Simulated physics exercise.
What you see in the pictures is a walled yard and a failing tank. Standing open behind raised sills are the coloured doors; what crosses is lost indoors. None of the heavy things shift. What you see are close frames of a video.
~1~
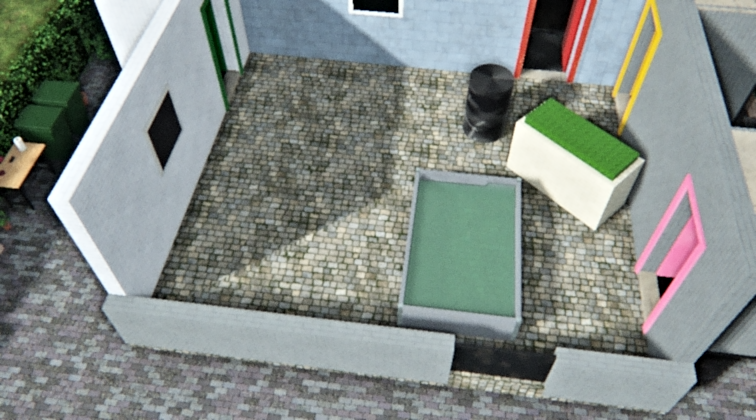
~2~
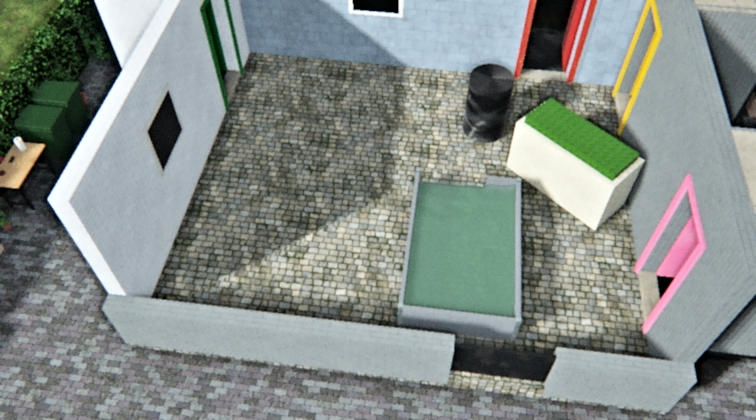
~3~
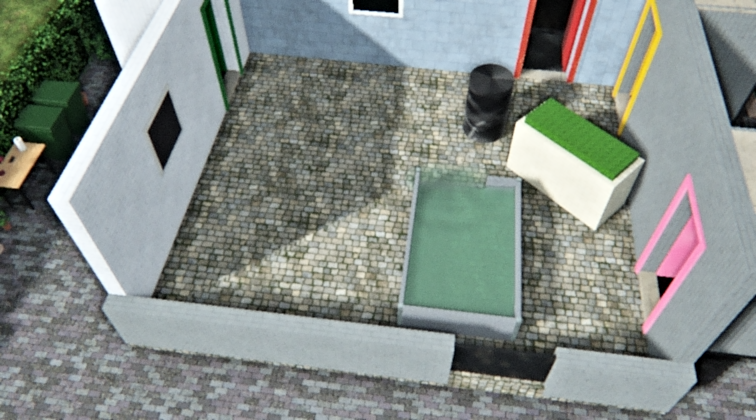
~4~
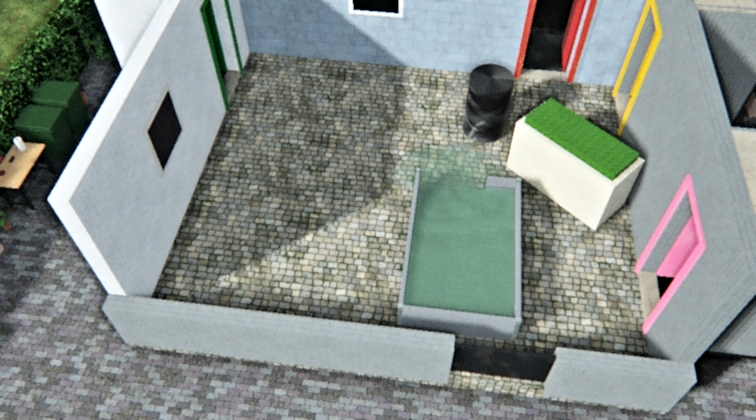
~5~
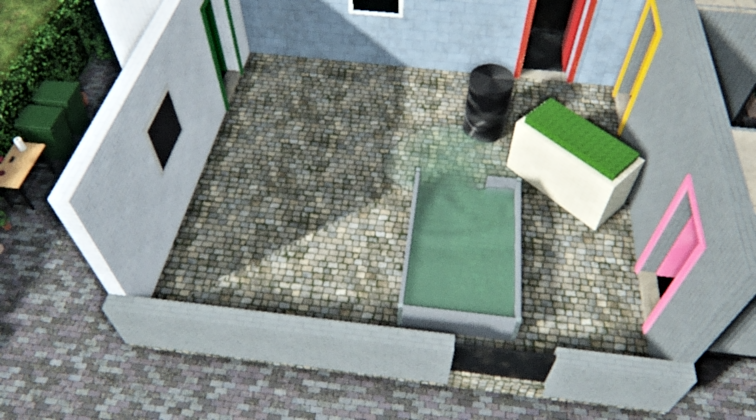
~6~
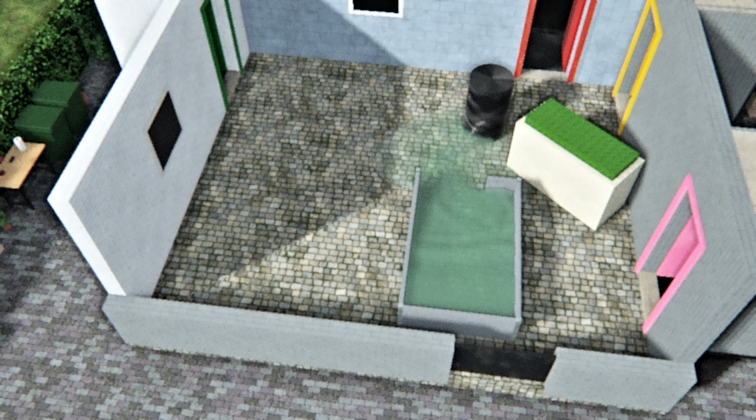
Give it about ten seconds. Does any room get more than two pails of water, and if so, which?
At the end, green door: Not too much gets in there, yellow door: Not too much gets in there, pink door: Not too much gets in there, red door: Too much gets in there.
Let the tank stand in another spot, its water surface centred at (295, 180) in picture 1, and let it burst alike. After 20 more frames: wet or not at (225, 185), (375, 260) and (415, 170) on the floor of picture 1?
Spared, spared, spared.
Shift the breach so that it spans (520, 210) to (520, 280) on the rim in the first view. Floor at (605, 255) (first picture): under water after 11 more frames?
Answer: Awash.
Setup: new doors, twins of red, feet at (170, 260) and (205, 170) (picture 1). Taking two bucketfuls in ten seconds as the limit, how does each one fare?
Well, the first one doesn't reach it and the next one doesn't reach it.
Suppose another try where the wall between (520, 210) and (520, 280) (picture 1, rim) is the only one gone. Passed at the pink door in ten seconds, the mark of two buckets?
As I see it, the pink door surpasses the limit.
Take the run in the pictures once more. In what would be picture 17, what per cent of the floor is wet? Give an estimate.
Around 25 percent.
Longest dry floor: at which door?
It's the door marked pink.
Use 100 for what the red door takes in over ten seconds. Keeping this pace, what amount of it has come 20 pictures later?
Roughly 10 per cent.
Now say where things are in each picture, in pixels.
The water tank at (464, 242) is whole and still, in the first picture.
The front is at a hidden place, out from the gap on the water tank's far side, in the second picture.
Water pours out on the water tank's far side and has run to (482, 171), in the third picture.
Water pours out on the water tank's far side and has run to (476, 150), in the fourth picture.
The front is at (447, 128), out from the gap on the water tank's far side, in the fifth picture.
The front is at (449, 110), out from the gap on the water tank's far side, in the sixth picture.
A moment on, water covers 15 % of the floor; the green door not reached, the yellow door not reached, the pink door not reached, the red door not reached.
Next, water covers 25 % of the floor; the green door not reached, the yellow door not reached, the pink door not reached, the red door not reached.
Then, water covers 35 % of the floor; the green door wet at the sill, nothing in, the yellow door wet at the sill, nothing in, the pink door not reached, the red door under two buckets in.
Later, water covers 55 % of the floor; the green door under two buckets in, the yellow door wet at the sill, nothing in, the pink door wet at the sill, nothing in, the red door over two buckets in.
In the end, water covers 90 % of the floor; the green door under two buckets in, the yellow door under two buckets in, the pink door wet at the sill, nothing in, the red door over two buckets in.
